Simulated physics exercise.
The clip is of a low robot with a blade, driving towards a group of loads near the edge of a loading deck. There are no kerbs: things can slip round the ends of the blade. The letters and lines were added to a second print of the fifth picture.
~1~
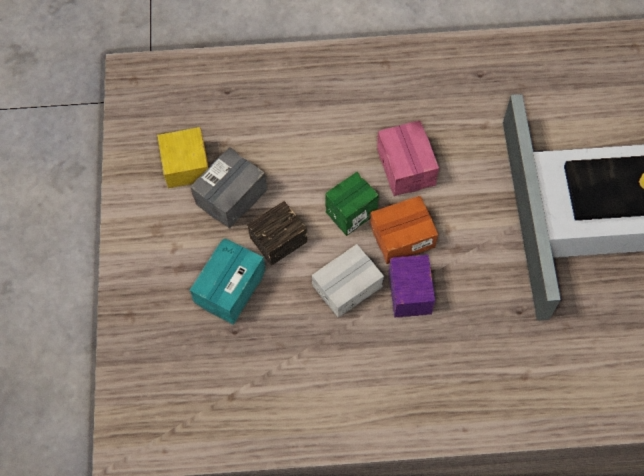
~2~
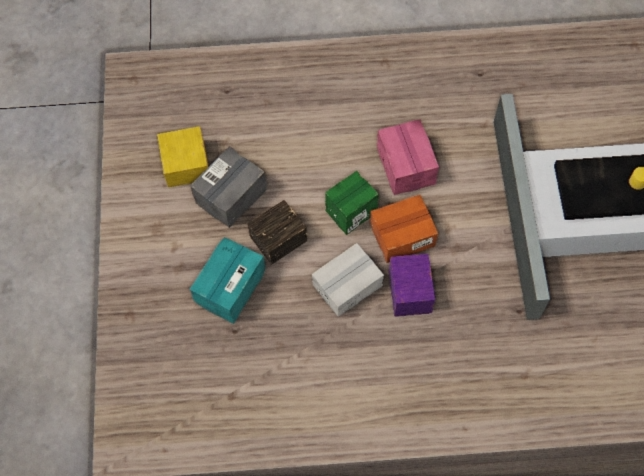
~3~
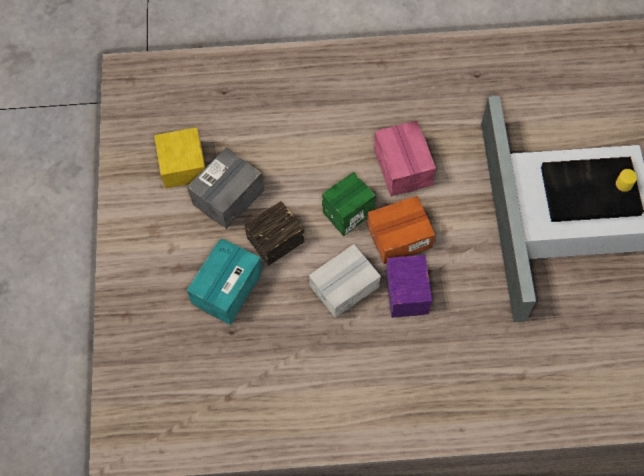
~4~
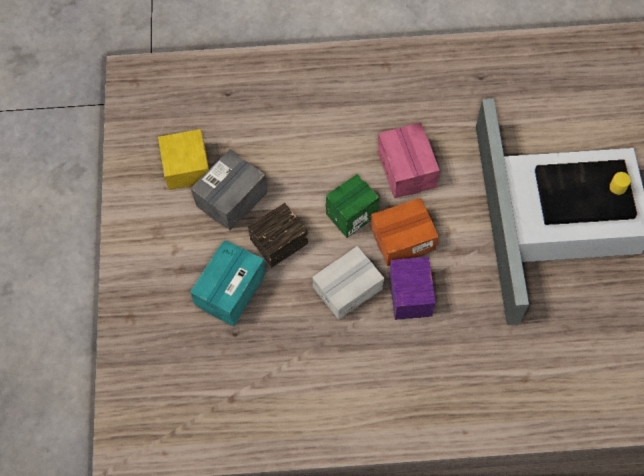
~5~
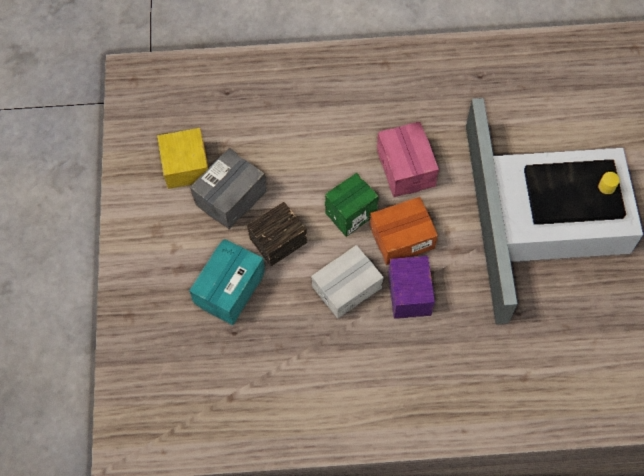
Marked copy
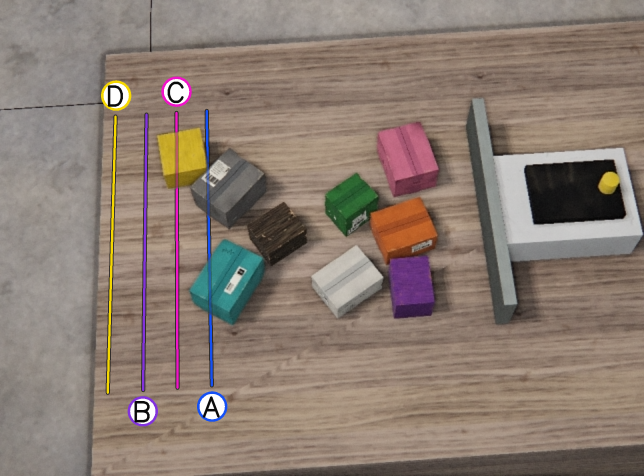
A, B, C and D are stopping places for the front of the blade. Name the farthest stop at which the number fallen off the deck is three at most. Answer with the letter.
No farther than C.
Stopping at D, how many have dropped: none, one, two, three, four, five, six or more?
In all, six or more.
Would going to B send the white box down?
Yes.
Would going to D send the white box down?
Yes.
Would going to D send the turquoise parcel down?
By then, yes.
On the marked copy, A at (209, 239); B at (145, 243); C at (177, 241); D at (112, 245).
With C. Early on, robot (453, 199); purple crate (359, 291); pink box (342, 163).
Further on, robot (337, 206); turquoise parcel (149, 295); yellow crate (153, 141).
At the end, robot (250, 212); turquoise parcel over the edge; grey box over the edge; two fallen.
As for the rest, A is within the limit but short; B drops five; D drops eight.
